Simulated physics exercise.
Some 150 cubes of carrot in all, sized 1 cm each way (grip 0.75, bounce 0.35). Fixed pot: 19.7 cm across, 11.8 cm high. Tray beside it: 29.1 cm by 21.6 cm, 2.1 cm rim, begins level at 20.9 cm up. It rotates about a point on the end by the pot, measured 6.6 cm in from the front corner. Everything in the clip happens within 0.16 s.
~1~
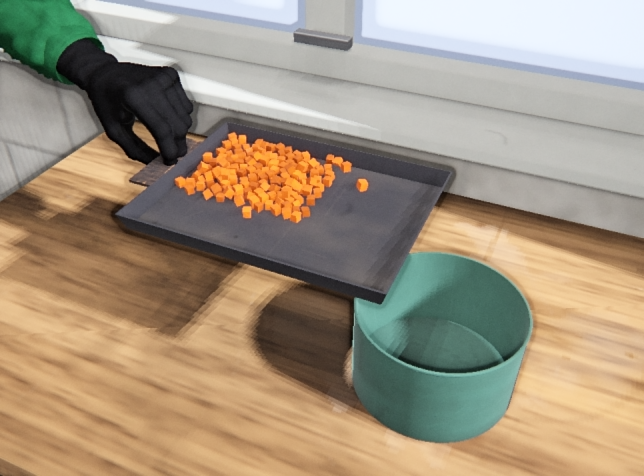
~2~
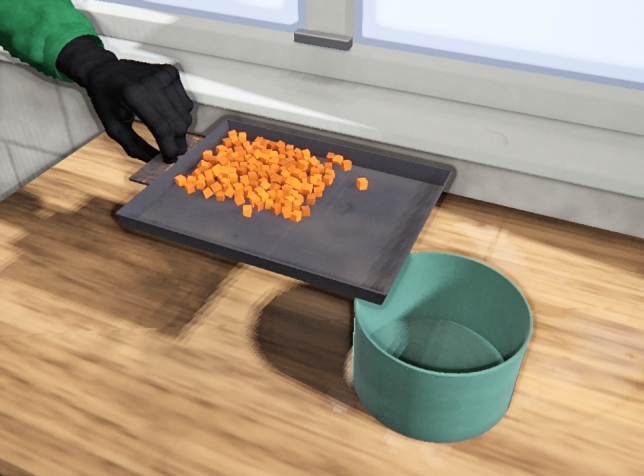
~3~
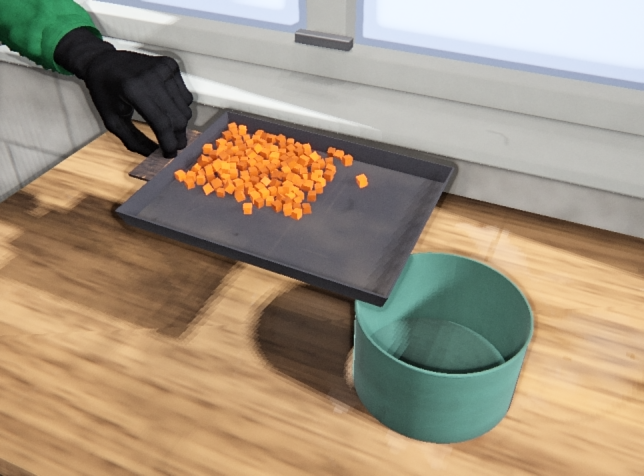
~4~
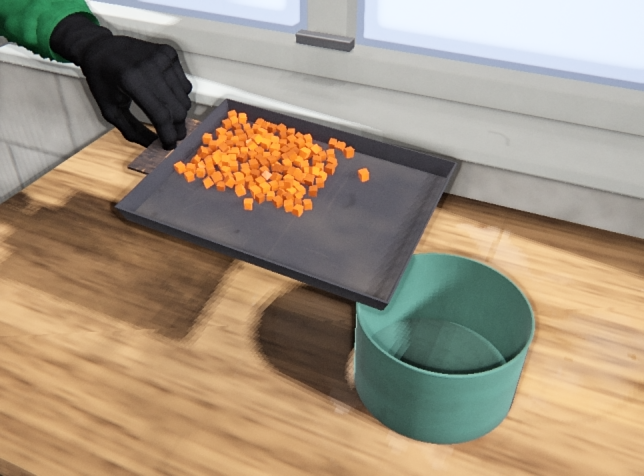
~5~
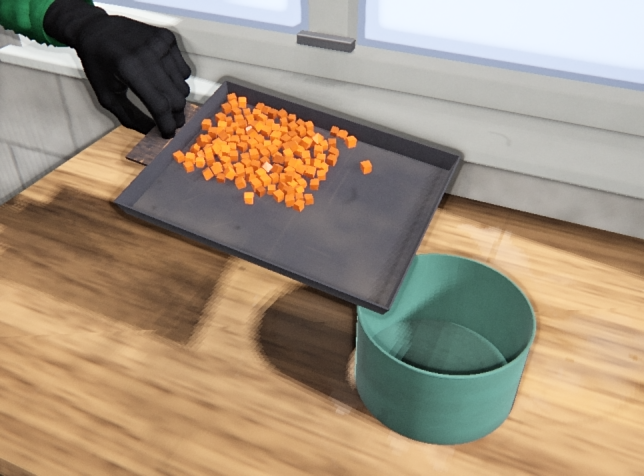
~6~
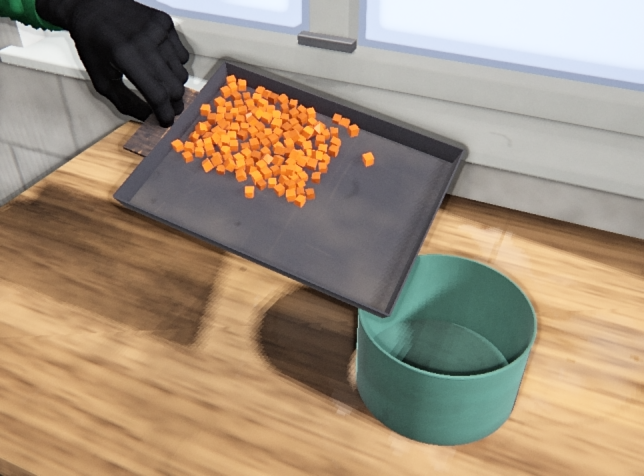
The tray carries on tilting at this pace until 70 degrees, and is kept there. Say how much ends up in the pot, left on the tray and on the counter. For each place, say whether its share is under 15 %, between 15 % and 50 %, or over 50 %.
Pot: Under 15 %; tray: Under 15 %; counter: Over 50 %.
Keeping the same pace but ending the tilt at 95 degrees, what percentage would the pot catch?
Then about 0 per cent.
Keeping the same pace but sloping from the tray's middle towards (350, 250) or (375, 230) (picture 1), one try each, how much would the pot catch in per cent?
First try: Around 20 percent; second try: Around 75 percent.
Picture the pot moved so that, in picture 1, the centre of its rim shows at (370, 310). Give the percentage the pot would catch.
Share in pot at that spot: Some 5 in a hundred.
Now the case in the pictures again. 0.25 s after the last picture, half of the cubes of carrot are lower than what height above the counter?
Roughly 34 centimetres, give or take.
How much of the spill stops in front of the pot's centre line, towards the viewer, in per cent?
Share: Some 100 %.
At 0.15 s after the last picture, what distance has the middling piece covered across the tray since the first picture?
It has moved some 0 cm from its start.
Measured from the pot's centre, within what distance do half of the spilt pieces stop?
About 28 cm from the centre.
Then, 0.15 s after the last picture, tilt 48 degrees; the tray holds 100 %, the pot 0 %.
Then, 0.25 s after the last picture, tilt 65 degrees; the tray holds 100 %, the pot 0 %.
Then, 0.48 s after the last picture, tilt 70 degrees; the tray holds 10 %, the pot 0 %.
In the end, pot 0 %, tray 5 %, counter 95 %.
